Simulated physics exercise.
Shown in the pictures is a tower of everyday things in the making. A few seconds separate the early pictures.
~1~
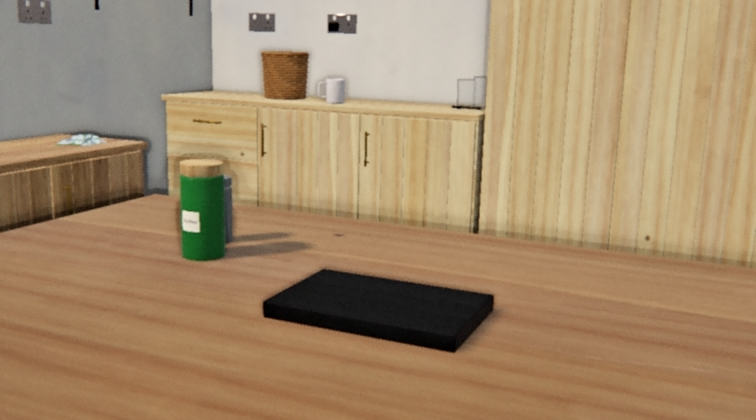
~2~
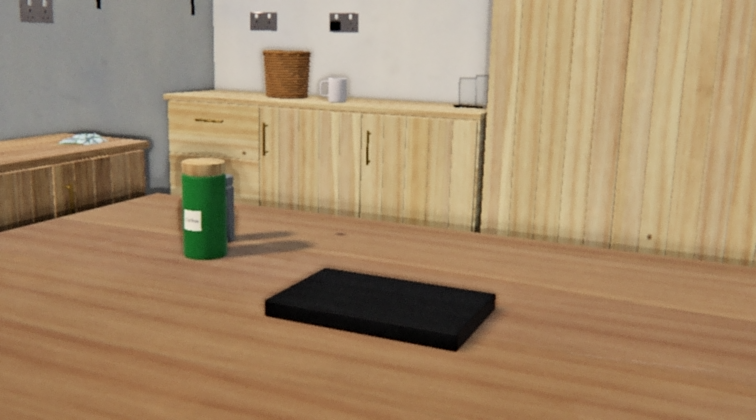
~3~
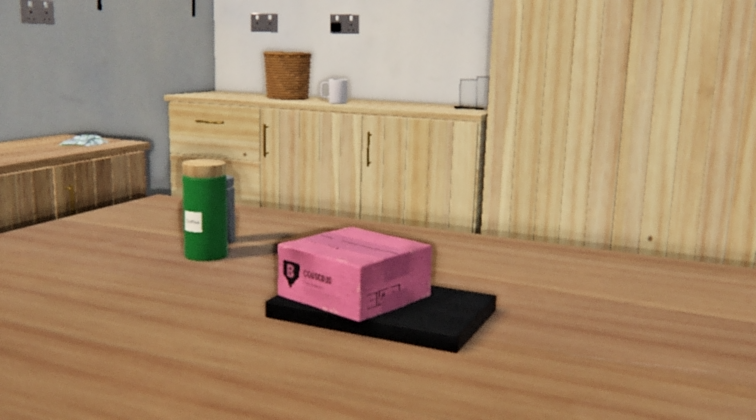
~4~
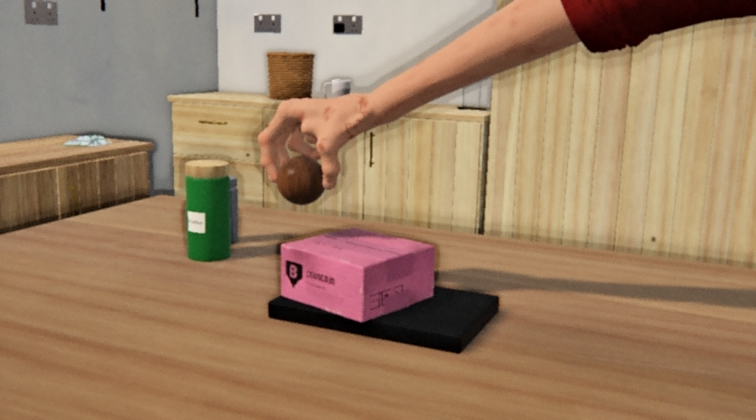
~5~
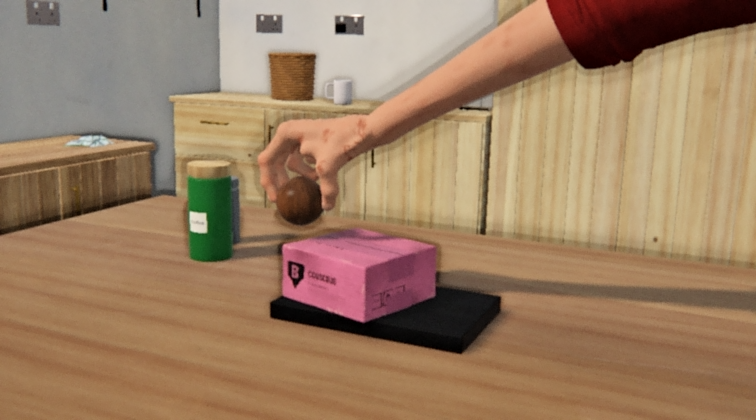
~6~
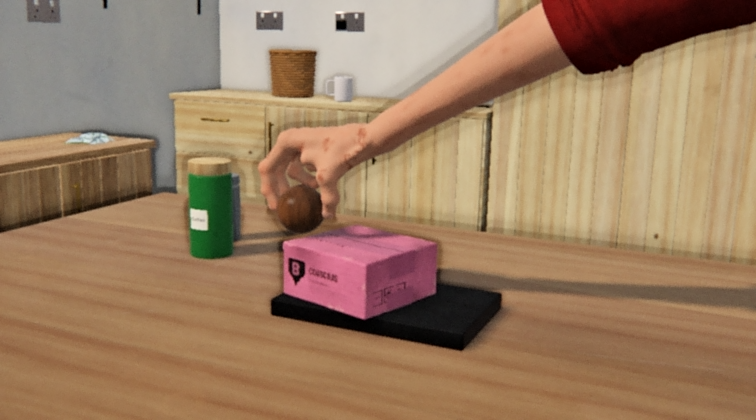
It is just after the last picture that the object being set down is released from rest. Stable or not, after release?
I expect the stack will not stand.
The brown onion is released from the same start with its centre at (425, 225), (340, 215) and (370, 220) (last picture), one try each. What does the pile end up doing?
Well, in the first case it tumbles down, in the second it stays steady, and in the third it stays steady.
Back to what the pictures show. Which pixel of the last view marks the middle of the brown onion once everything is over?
The object finishes somewhere near (262, 268).
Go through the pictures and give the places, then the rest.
In the first frame, the last thing is not in view yet.
In the second frame, the last thing is not in view yet.
In the third frame, the last thing is not in view yet; pink box (355, 270).
In the fourth frame, coming down; brown onion (302, 180).
In the fifth frame, coming down; brown onion (301, 200); pink box (360, 271).
In the sixth frame, in place under the hand; brown onion (301, 209).
Then, 0.30 s on from there, brown onion now fallen.
Then, 0.40 s on from there, things are still on the move.
In the end, fallen, brown onion; the other 4 unmoved. At the end, from the last picture's camera, brown onion near (263, 268). The pile comes apart.
